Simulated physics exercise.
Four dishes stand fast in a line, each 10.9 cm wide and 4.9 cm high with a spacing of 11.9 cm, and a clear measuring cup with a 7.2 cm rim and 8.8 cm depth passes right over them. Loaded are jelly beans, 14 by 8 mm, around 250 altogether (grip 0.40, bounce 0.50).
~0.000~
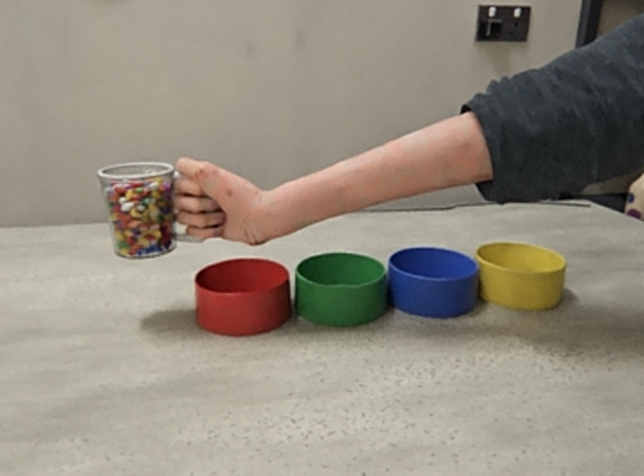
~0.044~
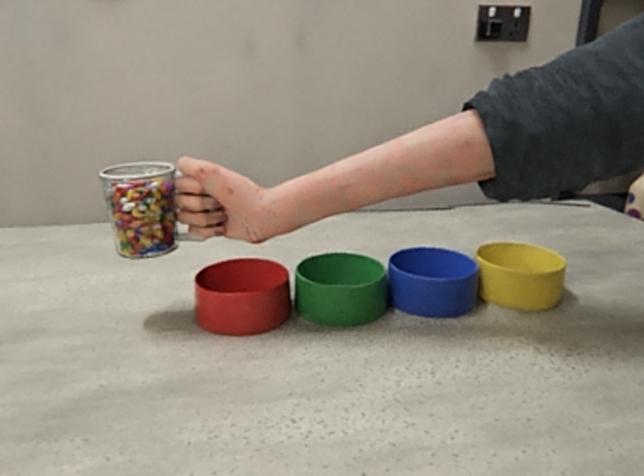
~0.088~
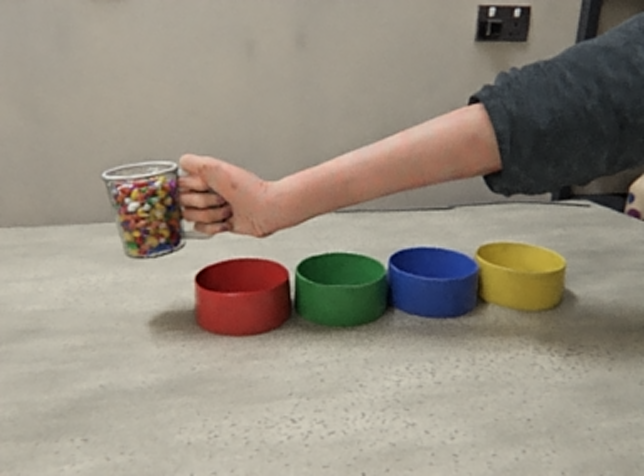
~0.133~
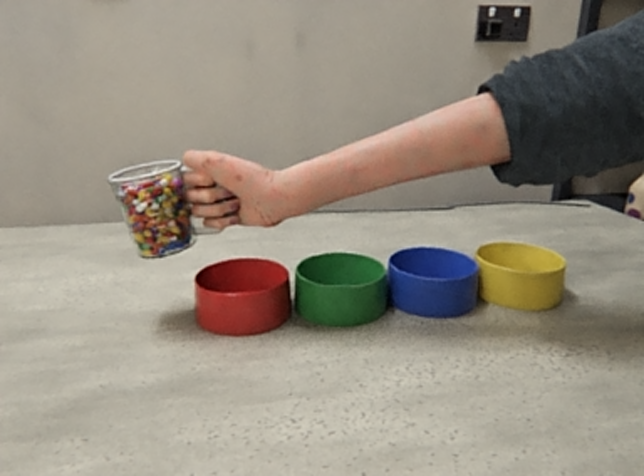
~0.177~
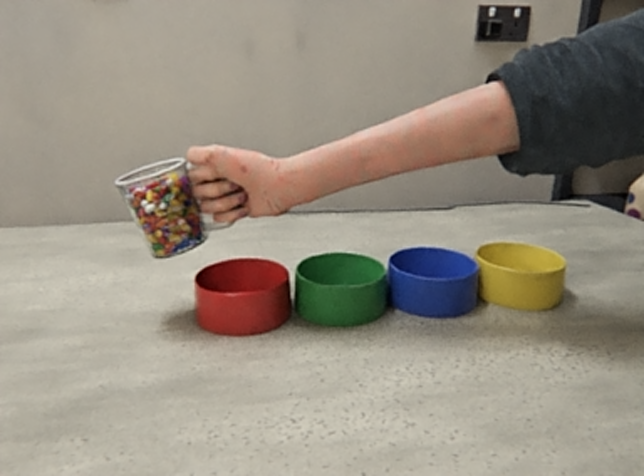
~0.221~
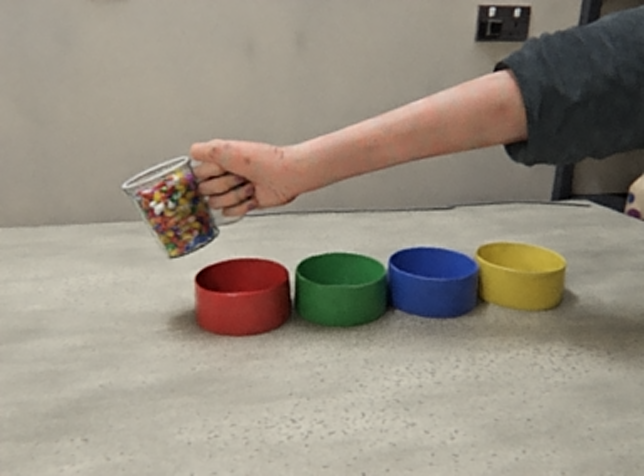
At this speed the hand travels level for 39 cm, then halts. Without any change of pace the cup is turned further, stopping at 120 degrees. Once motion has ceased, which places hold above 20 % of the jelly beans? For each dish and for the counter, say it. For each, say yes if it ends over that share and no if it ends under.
Red - yes, blue - no, green - yes, yellow - no, counter - no.
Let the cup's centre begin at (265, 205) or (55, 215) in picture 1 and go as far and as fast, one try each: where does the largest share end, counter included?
Blue; red.
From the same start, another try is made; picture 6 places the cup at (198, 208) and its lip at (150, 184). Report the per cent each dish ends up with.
Kept per dish: Red = 0, blue = 90, green = 10, yellow = 0.
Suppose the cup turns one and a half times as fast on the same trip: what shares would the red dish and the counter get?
Shares: Red at 90; counter at 10.
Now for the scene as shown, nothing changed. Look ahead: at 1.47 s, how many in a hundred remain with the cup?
About 0 per cent.
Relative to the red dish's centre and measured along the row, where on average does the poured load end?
Some 7 cm in the +x direction.
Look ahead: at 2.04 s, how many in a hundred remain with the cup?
0 %.
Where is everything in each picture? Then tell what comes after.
Cup at (142, 210), tilt 0 degrees, lip at (101, 172), moved 0.0 cm; middle of the pieces at (142, 211); red dish at (242, 275); green dish at (341, 269); blue dish at (433, 262); yellow dish at (519, 257), in the first picture.
Cup at (143, 210), tilt 1 degrees, lip at (102, 172), moved 0.2 cm; middle of the pieces at (144, 211), in the second picture.
Cup at (149, 210), tilt 4 degrees, lip at (105, 174), moved 0.7 cm; middle of the pieces at (149, 210), in the third picture.
Cup at (157, 210), tilt 9 degrees, lip at (111, 177), moved 1.6 cm; middle of the pieces at (158, 210), in the fourth picture.
Cup at (166, 209), tilt 15 degrees, lip at (118, 181), moved 2.6 cm; middle of the pieces at (167, 210), in the fifth picture.
Cup at (175, 209), tilt 21 degrees, lip at (125, 185), moved 3.5 cm; middle of the pieces at (176, 209); red dish at (242, 275); green dish at (341, 269); blue dish at (433, 262); yellow dish at (519, 257). The cup turns about 130 degrees a second and travels 22 cm a second, in the sixth picture.
After 0.97 s, tilt 117 degrees; cup holds 70 %, red 30 %.
After 1.47 s, tilt 120 degrees; cup holds 0 %, red 35 %, green 55 %.
Then, at 2.04 s, tilt 120 degrees; cup holds 0 %, red 35 %, green 55 %.
By 2.4 s all is still; red 35 %, blue 0 %, green 55 %, yellow 0 %, counter 10 %.
